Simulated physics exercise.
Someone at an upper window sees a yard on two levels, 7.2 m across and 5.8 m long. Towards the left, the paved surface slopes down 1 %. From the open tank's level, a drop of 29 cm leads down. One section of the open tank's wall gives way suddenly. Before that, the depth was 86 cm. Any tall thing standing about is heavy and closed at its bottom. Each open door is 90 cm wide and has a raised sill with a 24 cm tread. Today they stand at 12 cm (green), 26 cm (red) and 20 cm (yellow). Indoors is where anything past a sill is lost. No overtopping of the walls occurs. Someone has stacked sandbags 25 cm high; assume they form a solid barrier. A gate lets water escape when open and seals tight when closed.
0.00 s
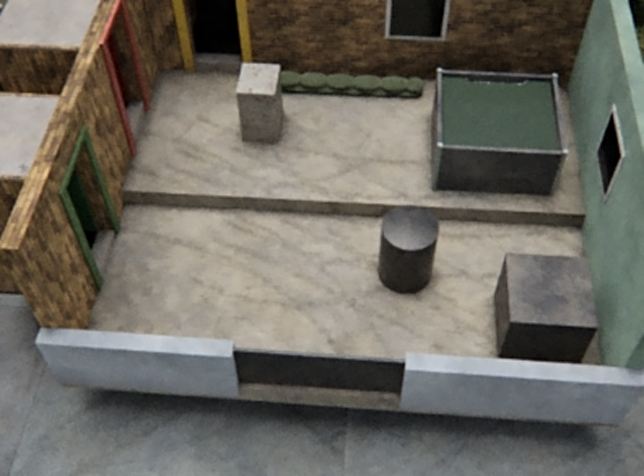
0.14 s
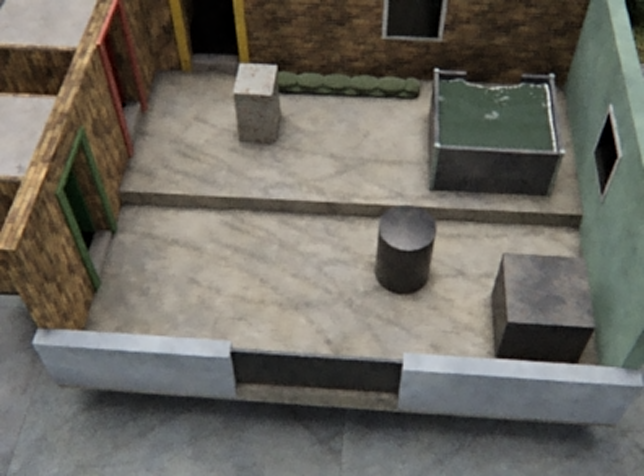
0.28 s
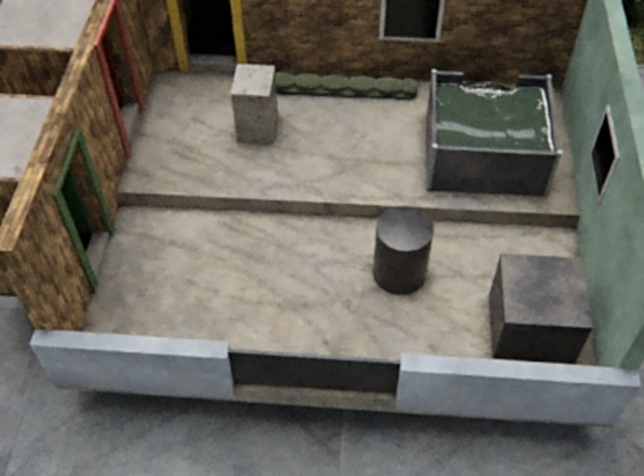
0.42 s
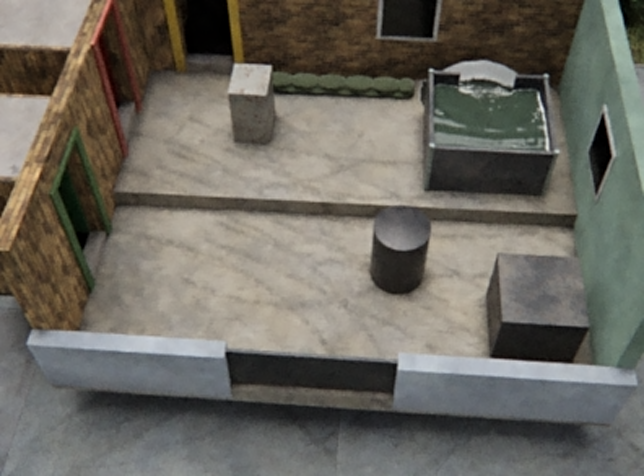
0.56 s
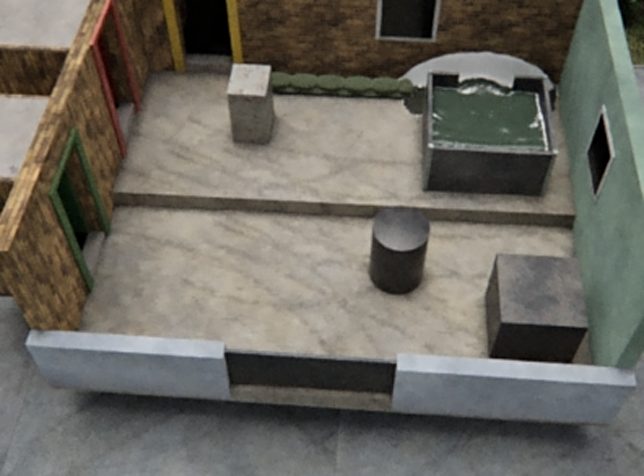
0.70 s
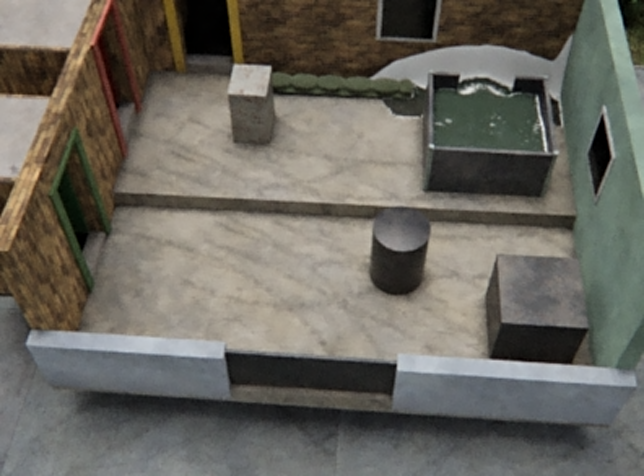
Water pouring through a gap in the far side of a dark open tank, spreading across the upper level of a paved yard.
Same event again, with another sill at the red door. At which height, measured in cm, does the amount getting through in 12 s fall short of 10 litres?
From about 7 cm upwards.
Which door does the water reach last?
Green.
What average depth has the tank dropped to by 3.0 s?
I'd put it at some 33 centimetres on average.
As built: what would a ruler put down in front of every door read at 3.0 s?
Door depths (cm): Green = 0, red = 9, yellow = 9.
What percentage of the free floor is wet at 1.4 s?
Some 15 per cent of it.
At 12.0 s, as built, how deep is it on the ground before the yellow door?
You'd measure close to 2.0 cm there.
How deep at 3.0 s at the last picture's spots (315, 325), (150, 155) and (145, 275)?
That's 0, 3 and 0 cm, in the order given.
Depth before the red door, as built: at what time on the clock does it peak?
Approximately 3.6 s.
After 1.4 s water covers 15 % of the floor, deepest (60 cm) near (549, 88); it has not reached the red door.
After 3.0 s water covers 55 % of the floor, deepest (37 cm) near (414, 89); 9 cm at the red door, 0 litres in over its 26 cm sill.
After 12.0 s water covers 85 % of the floor, deepest (18 cm) near (341, 380); 4 cm at the red door, 0 litres in over its 26 cm sill.
At the red door as built, the water arrived by 2.3 s and peaked near 10 cm at 3.6 s.
With a sill of 6 cm, 15 litres would have come in within the 12 s; with 8.5 cm, 4 litres. So under 10 litres takes about 7 cm.
